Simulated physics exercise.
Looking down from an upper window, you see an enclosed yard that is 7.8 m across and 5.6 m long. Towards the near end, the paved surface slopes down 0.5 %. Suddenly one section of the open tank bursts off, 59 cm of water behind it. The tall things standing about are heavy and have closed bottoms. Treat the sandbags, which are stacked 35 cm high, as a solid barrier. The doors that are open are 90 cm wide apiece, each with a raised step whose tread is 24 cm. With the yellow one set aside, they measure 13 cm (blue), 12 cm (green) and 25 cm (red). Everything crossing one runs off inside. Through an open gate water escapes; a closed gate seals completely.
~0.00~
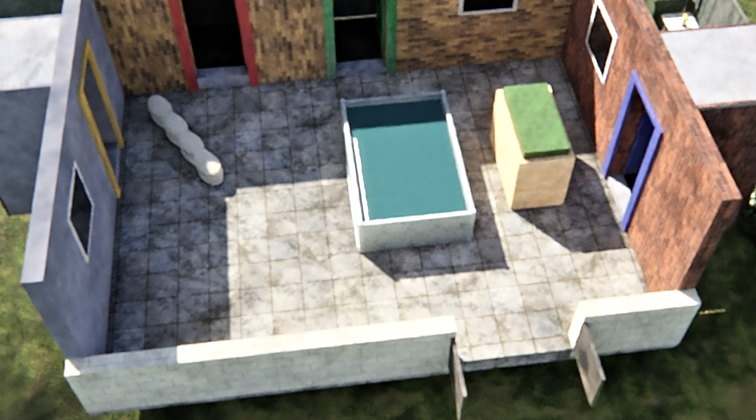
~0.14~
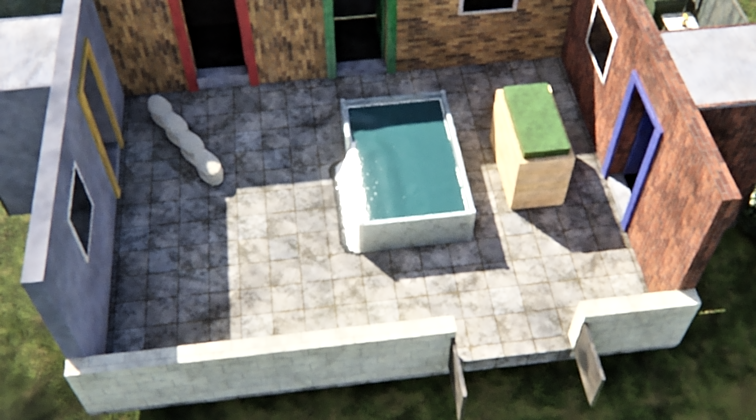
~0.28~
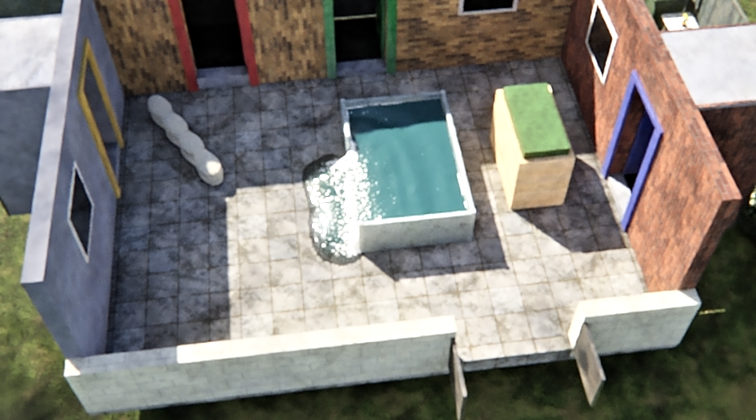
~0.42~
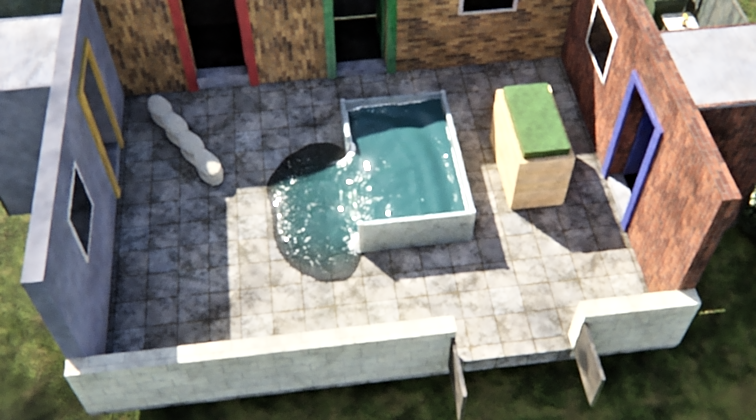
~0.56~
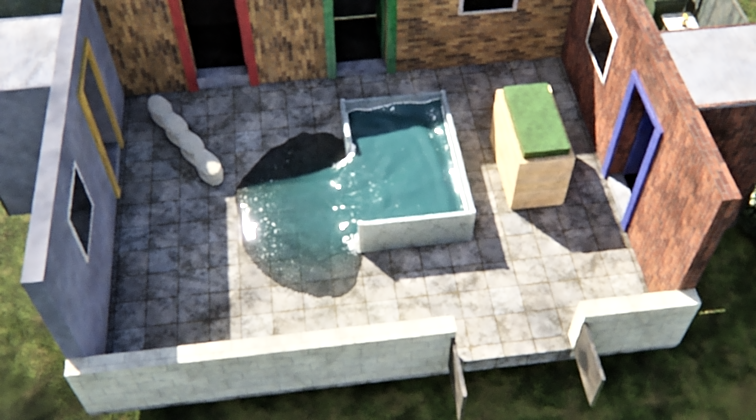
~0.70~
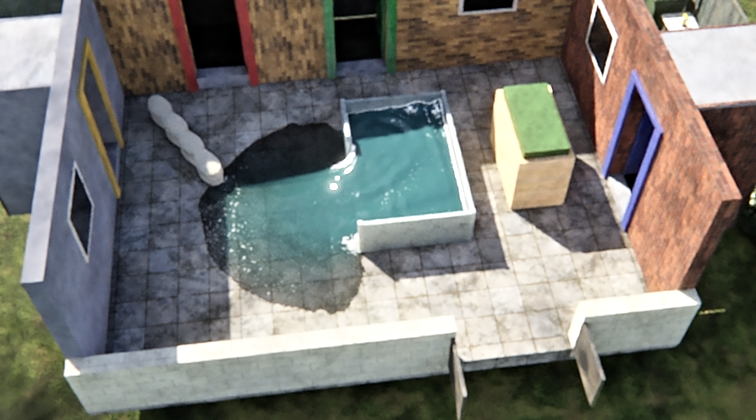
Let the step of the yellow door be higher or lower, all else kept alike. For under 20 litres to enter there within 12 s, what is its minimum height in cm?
Its minimum height would be about 11.5 cm.
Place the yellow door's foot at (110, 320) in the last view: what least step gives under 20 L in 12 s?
Minimum: Close to 20 cm.
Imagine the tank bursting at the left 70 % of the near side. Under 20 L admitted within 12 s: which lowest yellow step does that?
Then something near 8.0 cm.
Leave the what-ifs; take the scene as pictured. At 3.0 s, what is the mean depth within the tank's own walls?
It averages roughly 18 centimetres.
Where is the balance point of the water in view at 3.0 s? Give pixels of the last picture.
The water is centred around (255, 227) in the last picture's pixels.
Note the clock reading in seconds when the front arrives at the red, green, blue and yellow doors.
Arrival: Red 2.4 s, green 4.5 s, blue 8.0 s, yellow 1.6 s.
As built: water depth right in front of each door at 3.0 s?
Depths in cm: Red 10, green 0, blue 0, yellow 11.
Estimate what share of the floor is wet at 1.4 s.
30 %.
After 1.4 s water covers 30 % of the floor, deepest (28 cm) near (352, 231); it has not reached the yellow door.
After 3.0 s water covers 45 % of the floor, deepest (34 cm) near (105, 374); 11 cm at the yellow door, 0 litres in over its 18 cm step.
After 12.0 s water covers 95 % of the floor, deepest (12 cm) near (551, 157); 4 cm at the yellow door, 0 litres in over its 18 cm step.
At the yellow door as built, the water arrived by 1.6 s and peaked near 17 cm at 6.2 s.
With a step of 10 cm, 32 litres would have come in within the 12 s; with 13.5 cm, 9 litres. So under 20 litres takes about 11.5 cm.
